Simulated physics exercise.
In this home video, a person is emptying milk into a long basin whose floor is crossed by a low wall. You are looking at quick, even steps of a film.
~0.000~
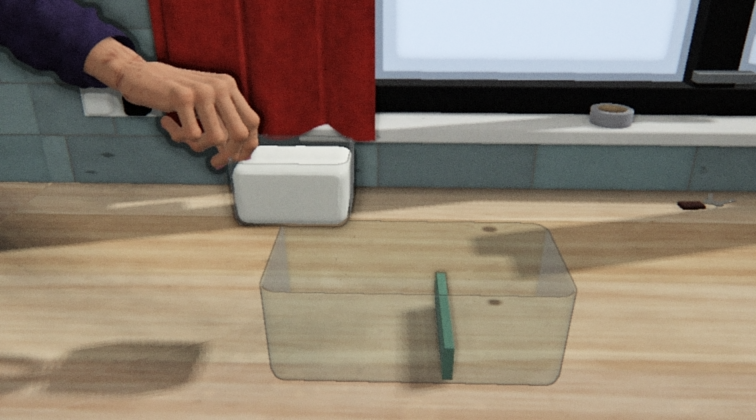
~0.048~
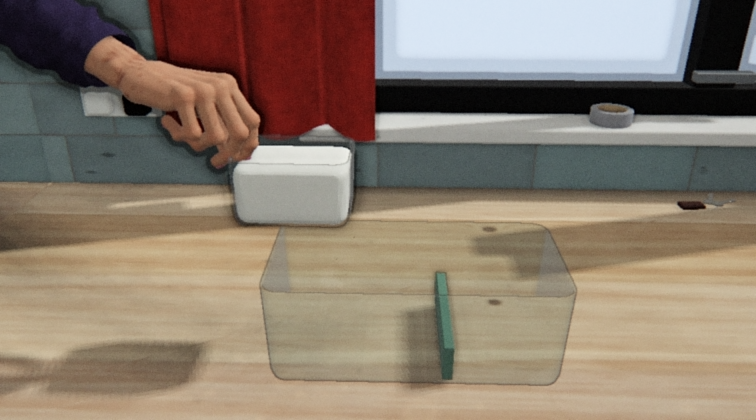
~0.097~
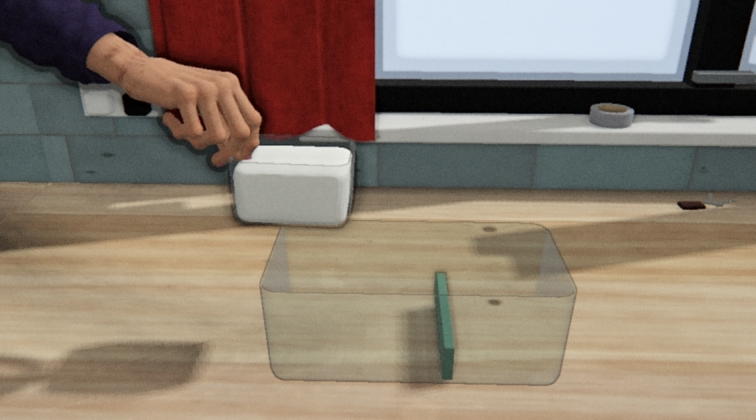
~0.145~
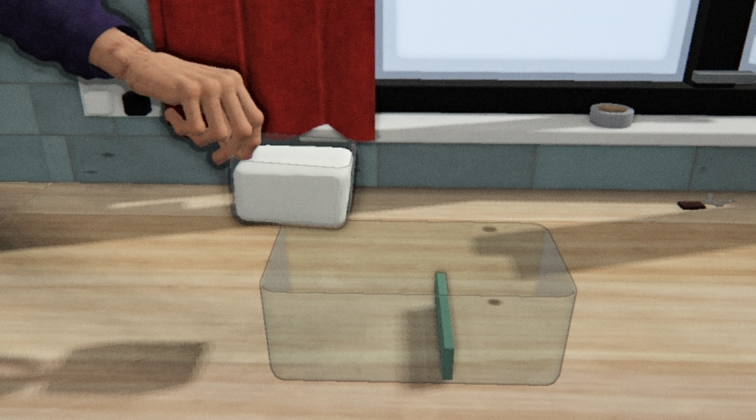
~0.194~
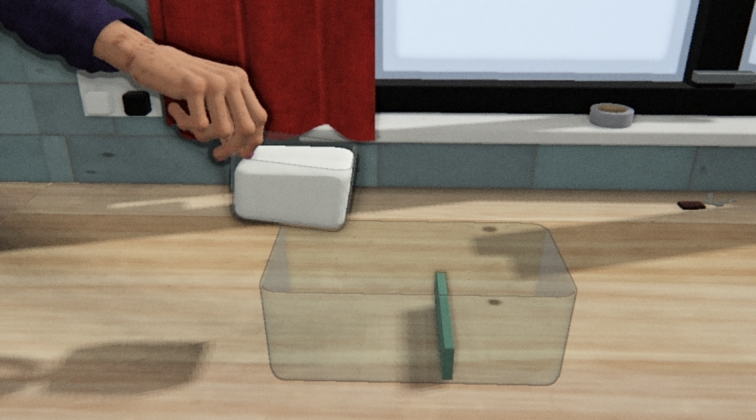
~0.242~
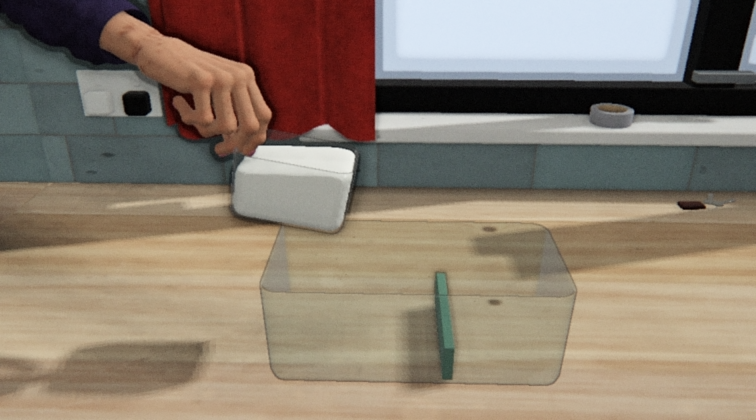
On a wooden counter beneath a window with a red curtain, a hand hovers at a white container behind a clear, empty-looking basin crossed by a low green wall. The container sits level at first, then leans slightly to the right as the hand shifts a little rightward, while the basin stays still.
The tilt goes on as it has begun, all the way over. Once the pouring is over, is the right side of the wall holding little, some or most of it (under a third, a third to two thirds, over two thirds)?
It holds little.
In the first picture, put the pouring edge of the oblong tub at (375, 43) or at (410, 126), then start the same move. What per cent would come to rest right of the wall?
About 65 and 70 per cent.
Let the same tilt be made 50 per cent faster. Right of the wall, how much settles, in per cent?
It comes to around 5 per cent.
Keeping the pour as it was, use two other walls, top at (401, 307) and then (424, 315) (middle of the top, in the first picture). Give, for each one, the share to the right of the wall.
You'd get roughly 65 per cent the first time and roughly 25 per cent the second.
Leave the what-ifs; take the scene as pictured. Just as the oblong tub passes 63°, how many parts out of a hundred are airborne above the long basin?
I'd reckon some 25 per cent.
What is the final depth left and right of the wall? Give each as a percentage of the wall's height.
40 per cent for the left part, 0 for the right.
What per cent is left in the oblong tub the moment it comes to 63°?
About 55 % remains.
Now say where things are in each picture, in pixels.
It leans 0°; its right rim is at (351, 152); the milk meets the walls at (240, 157) and (350, 158); the long basin's rim runs from (272, 254) to (561, 258); the wall's top is at (444, 308), in the first frame.
It leans 0°; its right rim is at (351, 152); the milk meets the walls at (240, 157) and (349, 158), in the second frame.
It leans 2°; its right rim is at (352, 154); the milk meets the walls at (242, 157) and (351, 159), in the third frame.
It leans 4°; its right rim is at (353, 156); the milk meets the walls at (241, 157) and (352, 160), in the fourth frame.
It leans 7°; its right rim is at (354, 159); the milk meets the walls at (242, 157) and (352, 160), in the fifth frame.
It leans 10°; its right rim is at (356, 162); the milk meets the walls at (244, 157) and (354, 161), in the sixth frame.
A moment on, the oblong tub is tipped part way and 56 per cent is still to pour, 19 is left of the wall and 0 right of it.
Next, the oblong tub is tipped on its side and 11 per cent is still to pour, 83 is left of the wall and 1 right of it.
Then the oblong tub is tipped right over and 0 per cent is still to pour, 96 is left of the wall and 3 right of it.
Later the oblong tub is tipped right over and 0 per cent is still to pour, 97 is left of the wall and 3 right of it.
At rest 97 per cent lies left of the wall, 3 right of it and 0 outside.
